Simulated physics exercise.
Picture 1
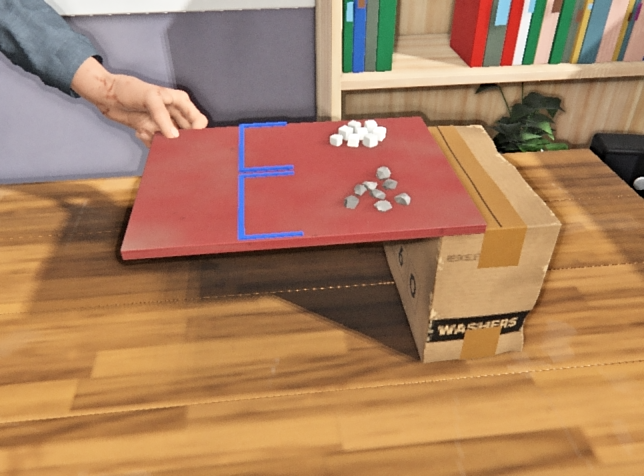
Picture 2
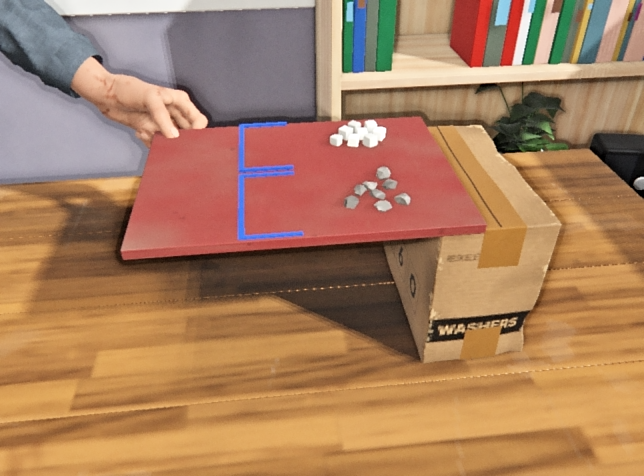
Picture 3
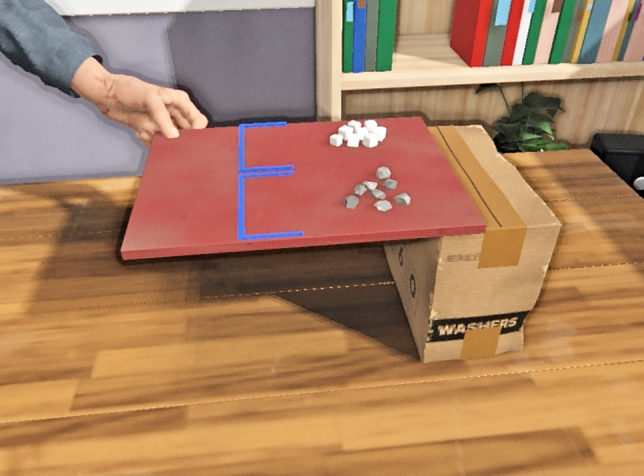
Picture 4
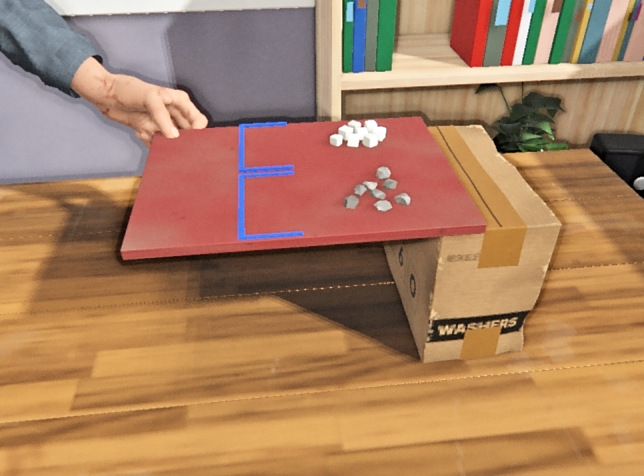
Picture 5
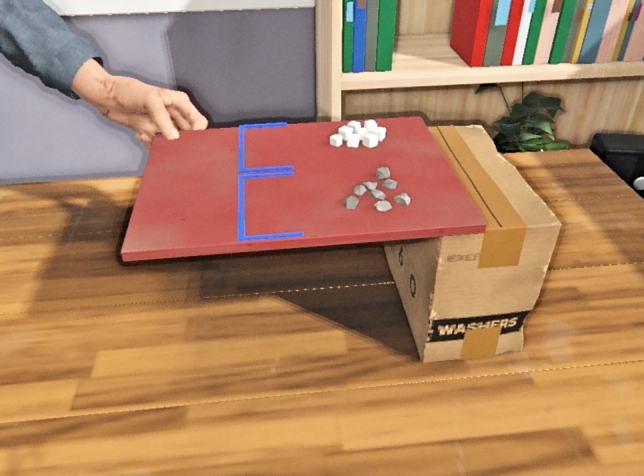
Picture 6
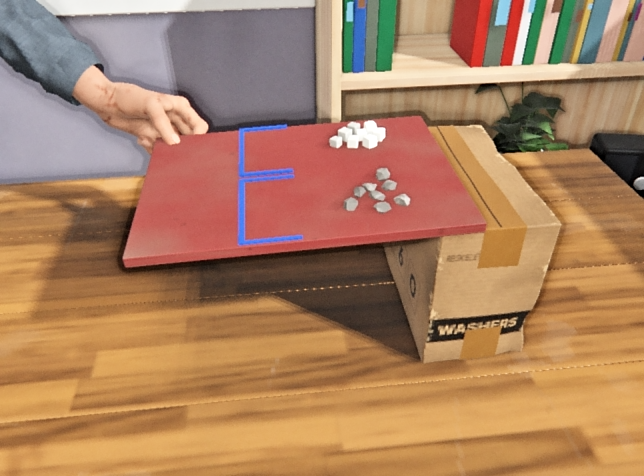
On a wooden table, a hand slightly lowers the left end of a red board.
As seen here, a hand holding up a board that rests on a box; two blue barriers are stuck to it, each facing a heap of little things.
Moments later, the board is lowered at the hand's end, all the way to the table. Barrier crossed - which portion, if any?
One by one: I expect the nearer portion to end up beyond its barrier; I expect the farther portion to end up beyond its barrier.
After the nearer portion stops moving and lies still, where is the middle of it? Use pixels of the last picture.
Once everything settles, its middle is near (175, 353) in the last picture.
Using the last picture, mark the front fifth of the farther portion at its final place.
It ends up centred around (124, 267).
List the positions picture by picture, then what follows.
The first picture shows held end of the board at (134, 249), level; box at (453, 237), tall, over half the board's length; nearer portion at (377, 194), a few bits of gravel; farther portion at (362, 134), a few sugar cubes; nearer bar at (241, 205), much lower than a piece; farther bar at (242, 147), much lower than a piece.
The second picture shows held end of the board at (134, 249), level; farther portion at (362, 134).
The third picture shows held end of the board at (134, 249), level; nearer portion at (377, 194).
The fourth picture shows held end of the board at (134, 249), level; farther portion at (362, 134).
The fifth picture shows held end of the board at (134, 250), level; nearer portion at (377, 195).
The sixth picture shows held end of the board at (135, 256), down by 2°; box at (453, 237); nearer portion at (376, 196), not moving; farther portion at (362, 135), not moving; nearer bar at (242, 209); farther bar at (242, 151).
Then, 0.54 s past the last view, board sloping at 12°; nearer portion where it was; farther portion where it was.
Then, 1.23 s past the last view, board sloping at 25°; nearer portion where it was; farther portion where it was.
Then, 1.96 s past the last view, board sloping at 39°; nearer portion most past its bar; farther portion all past its bar.
Finally, board resting at 40°; nearer portion most past its bar; farther portion all past its bar.
